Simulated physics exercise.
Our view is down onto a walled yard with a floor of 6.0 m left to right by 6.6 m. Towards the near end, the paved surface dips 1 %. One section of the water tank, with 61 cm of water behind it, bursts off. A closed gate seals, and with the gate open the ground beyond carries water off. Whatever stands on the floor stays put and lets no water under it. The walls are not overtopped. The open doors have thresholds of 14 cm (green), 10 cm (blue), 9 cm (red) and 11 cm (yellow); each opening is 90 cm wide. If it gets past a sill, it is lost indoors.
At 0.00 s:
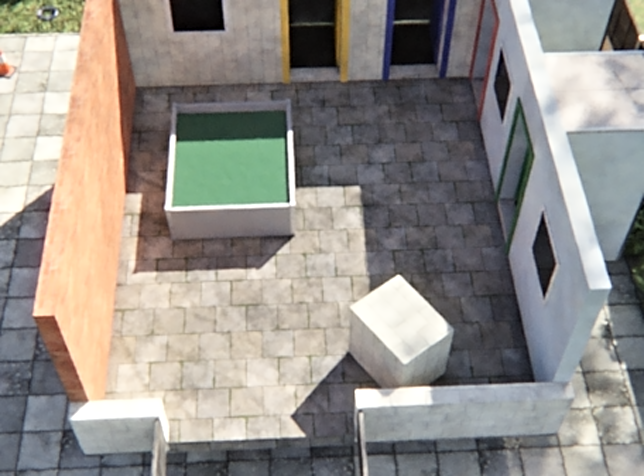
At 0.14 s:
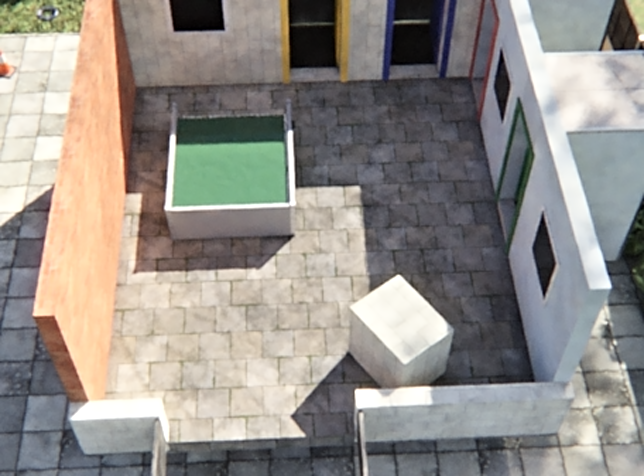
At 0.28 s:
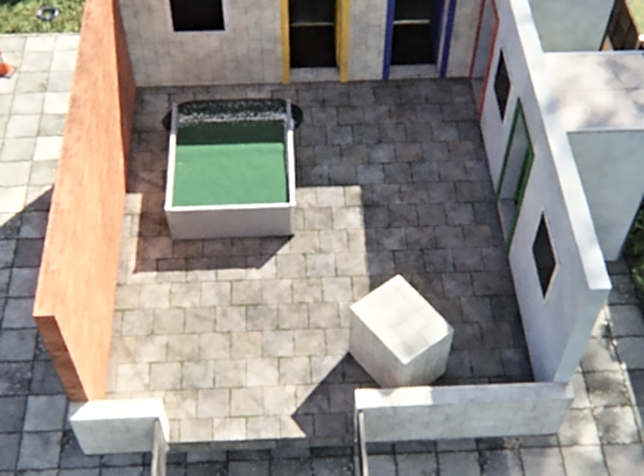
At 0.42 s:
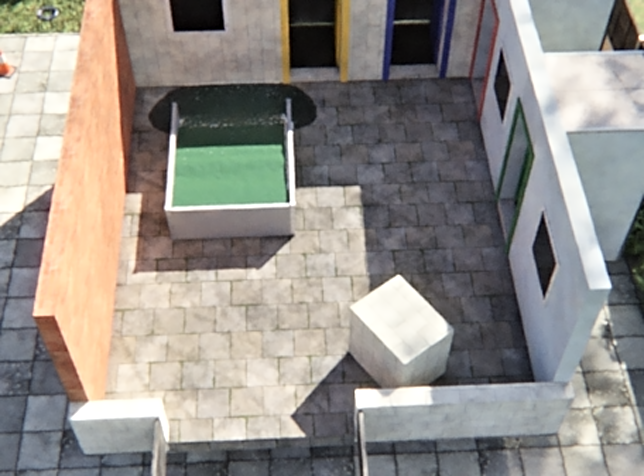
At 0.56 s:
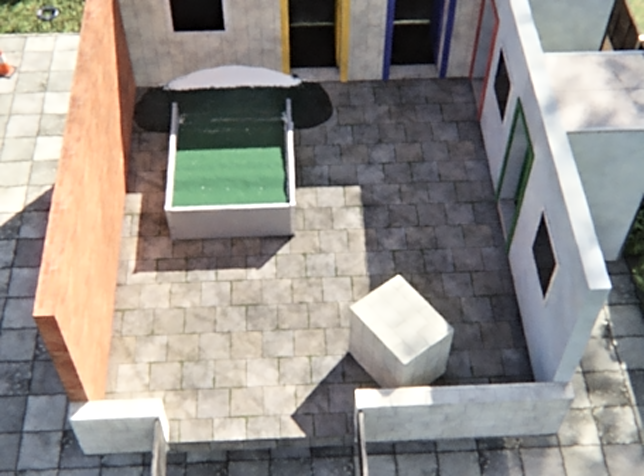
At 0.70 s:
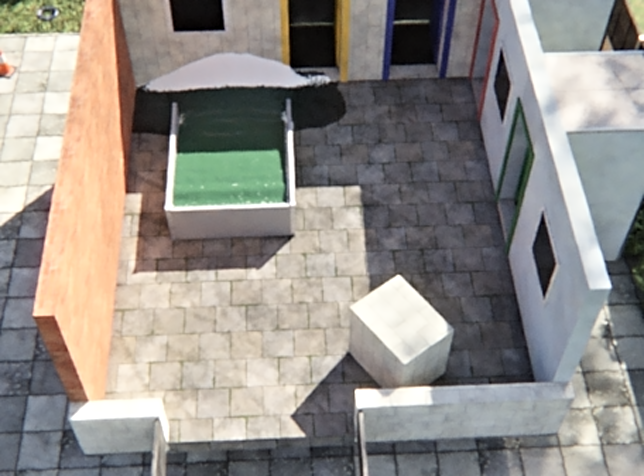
The clip shows a walled, paved yard with a white block and a tank of green water; the tank's far side opens, dark water spreads across the paving behind it, and a pale, foamy band rises along the back wall.
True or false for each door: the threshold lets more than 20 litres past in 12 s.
Green door false, blue door false, red door true, yellow door true.
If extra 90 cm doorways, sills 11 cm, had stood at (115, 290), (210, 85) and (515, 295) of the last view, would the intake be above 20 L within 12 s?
In that order: Short of it, beyond it, short of it.
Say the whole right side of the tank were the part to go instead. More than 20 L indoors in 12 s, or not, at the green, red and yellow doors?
Green door surpasses it, red door surpasses it, yellow door doesn't reach it.
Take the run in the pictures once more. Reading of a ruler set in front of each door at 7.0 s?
Depths in centimetres - green: 5, blue: 6, red: 9, yellow: 5.
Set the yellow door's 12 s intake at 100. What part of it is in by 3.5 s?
Roughly 95 percent is in by then.
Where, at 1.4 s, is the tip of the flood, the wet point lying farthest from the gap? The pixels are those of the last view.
Point: Roughly (411, 82) in the last view.
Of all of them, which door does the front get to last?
It's the green door that comes last.
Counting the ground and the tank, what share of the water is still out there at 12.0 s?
Near 74 in a hundred is still there.
After 1.4 s water covers 15 % of the floor and is deepest (50 cm) near (147, 91); green door not reached, blue door 2 cm at the sill, 0 L in, red door not reached, yellow door 21 cm at the sill, 8 L in.
After 2.2 s water covers 30 % of the floor and is deepest (44 cm) near (147, 91); green door not reached, blue door 7 cm at the sill, 0 L in, red door 16 cm at the sill, 1 L in, yellow door 20 cm at the sill, 37 L in.
After 3.5 s water covers 50 % of the floor and is deepest (22 cm) near (145, 112); green door 5 cm at the sill, 0 L in, blue door 6 cm at the sill, 0 L in, red door 22 cm at the sill, 91 L in, yellow door 13 cm at the sill, 62 L in.
After 7.0 s water covers 80 % of the floor and is deepest (13 cm) near (410, 415); green door 5 cm at the sill, 0 L in, blue door 6 cm at the sill, 0 L in, red door 9 cm at the sill, 158 L in, yellow door 5 cm at the sill, 65 L in.
After 12.0 s water covers 90 % of the floor and is deepest (10 cm) near (463, 413); green door 4 cm at the sill, 0 L in, blue door 4 cm at the sill, 0 L in, red door 5 cm at the sill, 159 L in, yellow door 4 cm at the sill, 65 L in.
